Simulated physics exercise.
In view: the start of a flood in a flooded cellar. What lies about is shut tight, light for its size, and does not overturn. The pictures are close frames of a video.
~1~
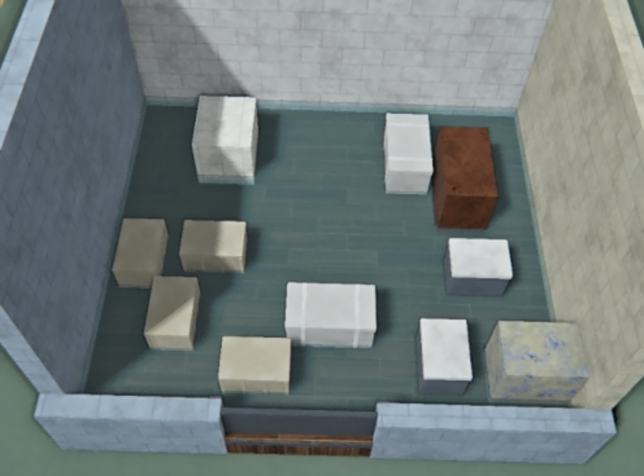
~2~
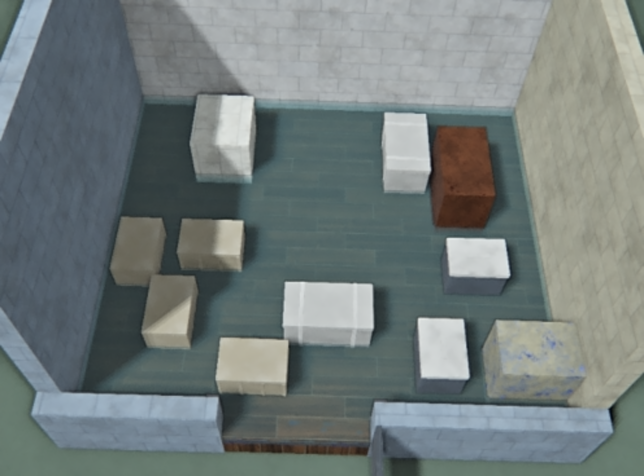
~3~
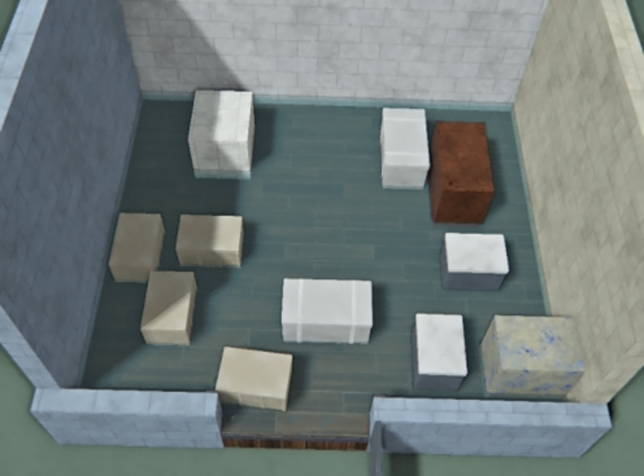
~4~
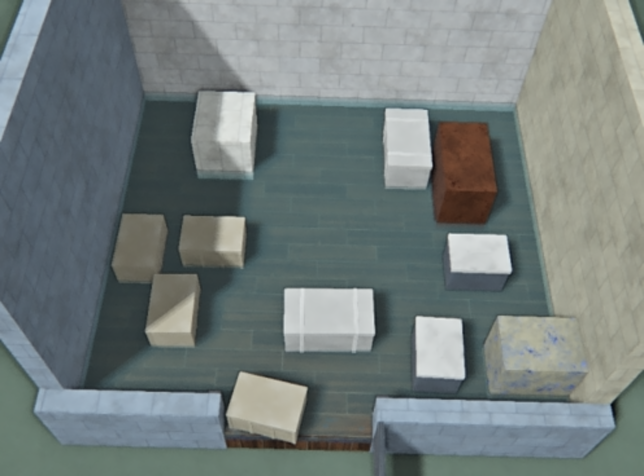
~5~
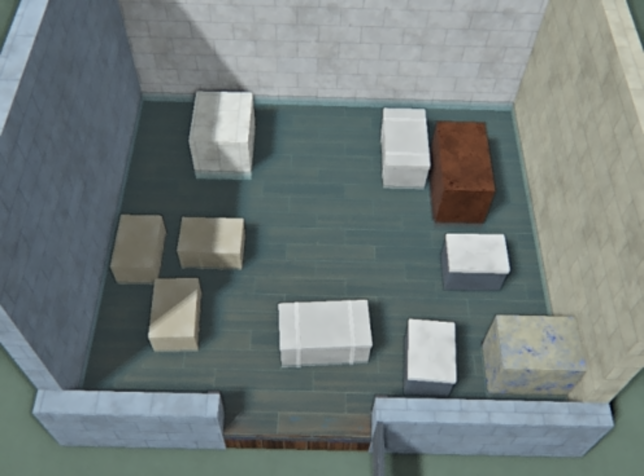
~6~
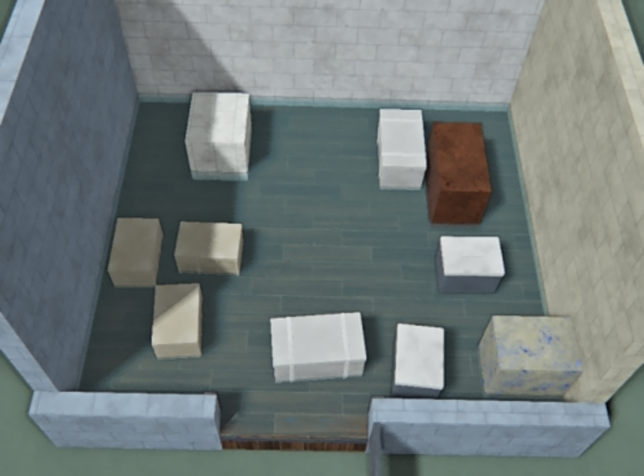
At first, pale, tan and reddish-brown boxes stand around a walled room as the barrier in the front gap opens. The tan box nearest the opening then turns and slides out of view, and the long white box and a smaller white one shift slightly toward the front left.
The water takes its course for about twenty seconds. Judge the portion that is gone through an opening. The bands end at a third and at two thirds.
That comes to two thirds or more.
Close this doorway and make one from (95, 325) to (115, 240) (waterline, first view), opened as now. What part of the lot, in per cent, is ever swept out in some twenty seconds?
Near 60 in a hundred.
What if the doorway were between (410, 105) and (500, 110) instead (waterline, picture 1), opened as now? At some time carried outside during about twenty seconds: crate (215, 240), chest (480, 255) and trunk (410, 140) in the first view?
As listed: No, carried outside, through.
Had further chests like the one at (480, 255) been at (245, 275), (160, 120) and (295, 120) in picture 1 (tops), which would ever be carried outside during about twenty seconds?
In that order: Out, no, inside.
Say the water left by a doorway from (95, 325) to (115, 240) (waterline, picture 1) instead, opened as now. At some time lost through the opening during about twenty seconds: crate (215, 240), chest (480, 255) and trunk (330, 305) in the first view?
As listed: Carried outside, still in, carried outside.
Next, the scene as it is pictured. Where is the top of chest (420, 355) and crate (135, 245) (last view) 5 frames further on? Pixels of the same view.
At about (369, 367) and (133, 273).
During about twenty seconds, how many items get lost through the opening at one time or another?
7 of them.
A moment on, 2 of 8 are out; 6 afloat.
Next, 4 of 8 are out; 4 afloat.
Later, 6 of 8 are out; 2 afloat.
In the end, 7 of 8 are out; 1 afloat.
